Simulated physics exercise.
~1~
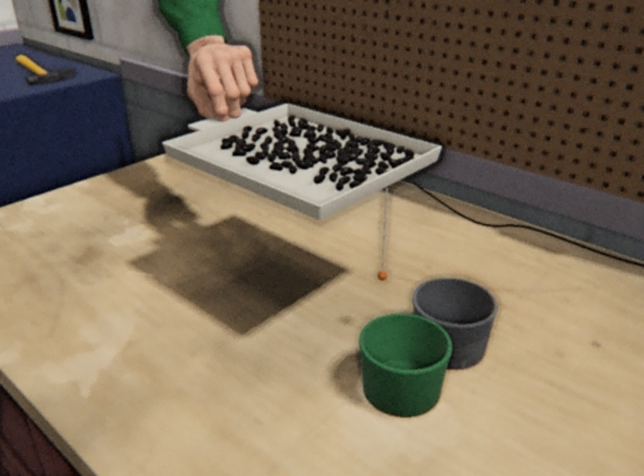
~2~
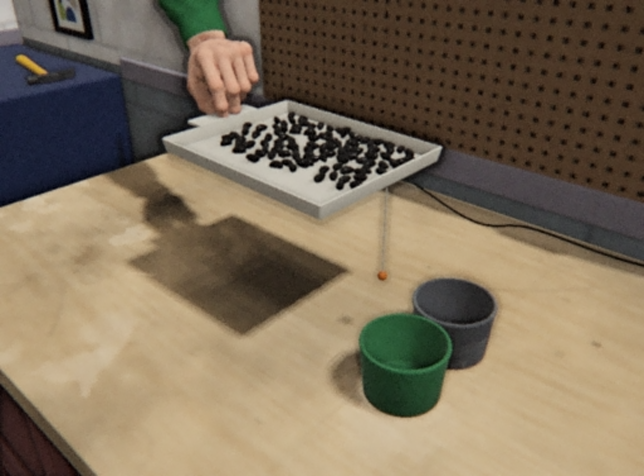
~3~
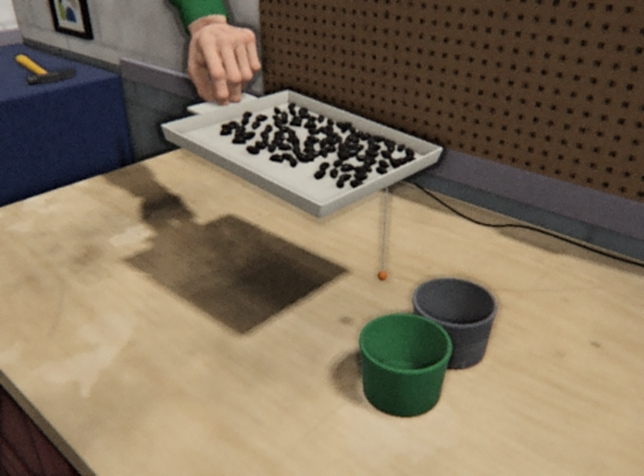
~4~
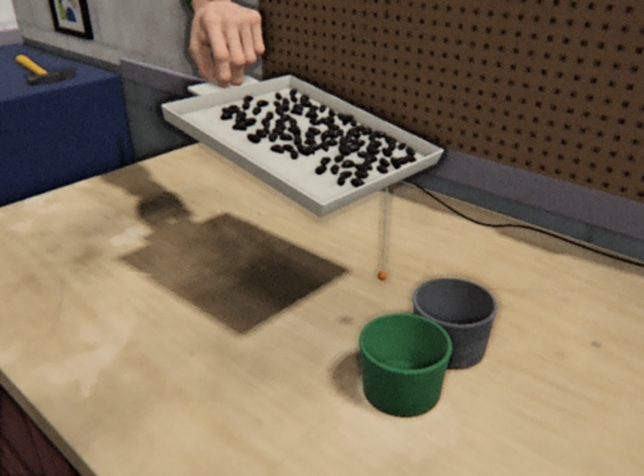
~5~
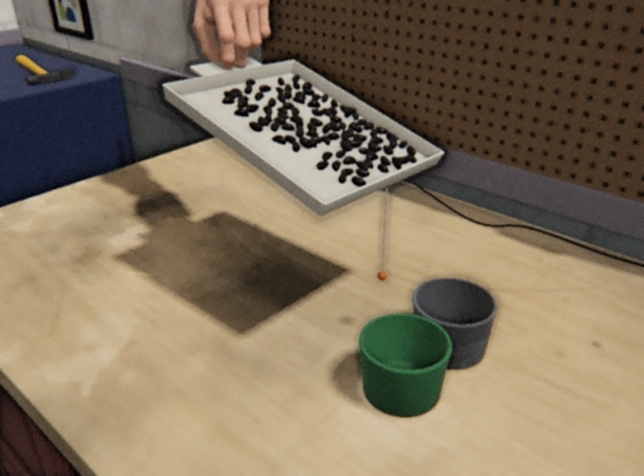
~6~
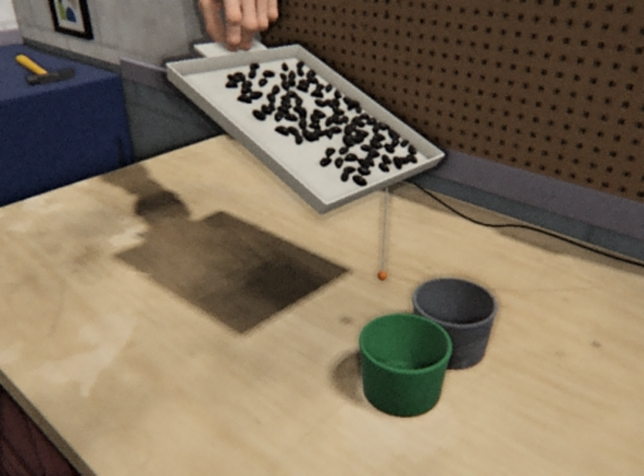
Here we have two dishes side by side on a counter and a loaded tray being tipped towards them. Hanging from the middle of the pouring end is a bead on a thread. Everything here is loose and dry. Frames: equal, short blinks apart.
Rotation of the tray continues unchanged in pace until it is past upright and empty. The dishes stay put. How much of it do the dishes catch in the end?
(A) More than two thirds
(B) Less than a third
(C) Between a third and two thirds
The answer is C.
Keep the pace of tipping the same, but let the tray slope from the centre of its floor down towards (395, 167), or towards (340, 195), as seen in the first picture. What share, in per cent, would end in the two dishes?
In turn, 20 percent and then 30 percent.
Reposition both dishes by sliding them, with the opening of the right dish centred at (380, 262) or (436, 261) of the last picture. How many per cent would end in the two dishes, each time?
Trial 1: 0 percent; trial 2: 40 percent.
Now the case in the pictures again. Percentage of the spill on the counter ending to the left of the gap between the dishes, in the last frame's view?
Close to 30 in a hundred.
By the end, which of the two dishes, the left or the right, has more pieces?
The larger amount ends in the right side.
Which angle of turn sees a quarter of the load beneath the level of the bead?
Around 115° of tilt.
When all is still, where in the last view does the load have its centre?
Resting centre, last picture - approx. (448, 333).
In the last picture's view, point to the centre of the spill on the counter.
Middle in the last view: Roughly (447, 310).
Soon after the last picture, tray tipped steeply; nearly all on the tray; a stray few in the air.
A little later, tray tipped past a quarter turn; nearly all on the tray; a stray few in the left dish; a small part in the right dish; a stray few outside both.
Later still, tray tipped past a quarter turn; a small part in the left dish; about a third in the right dish; about half outside both.
At rest, tray tipped past a quarter turn; a small part in the left dish; about a third in the right dish; about half outside both.
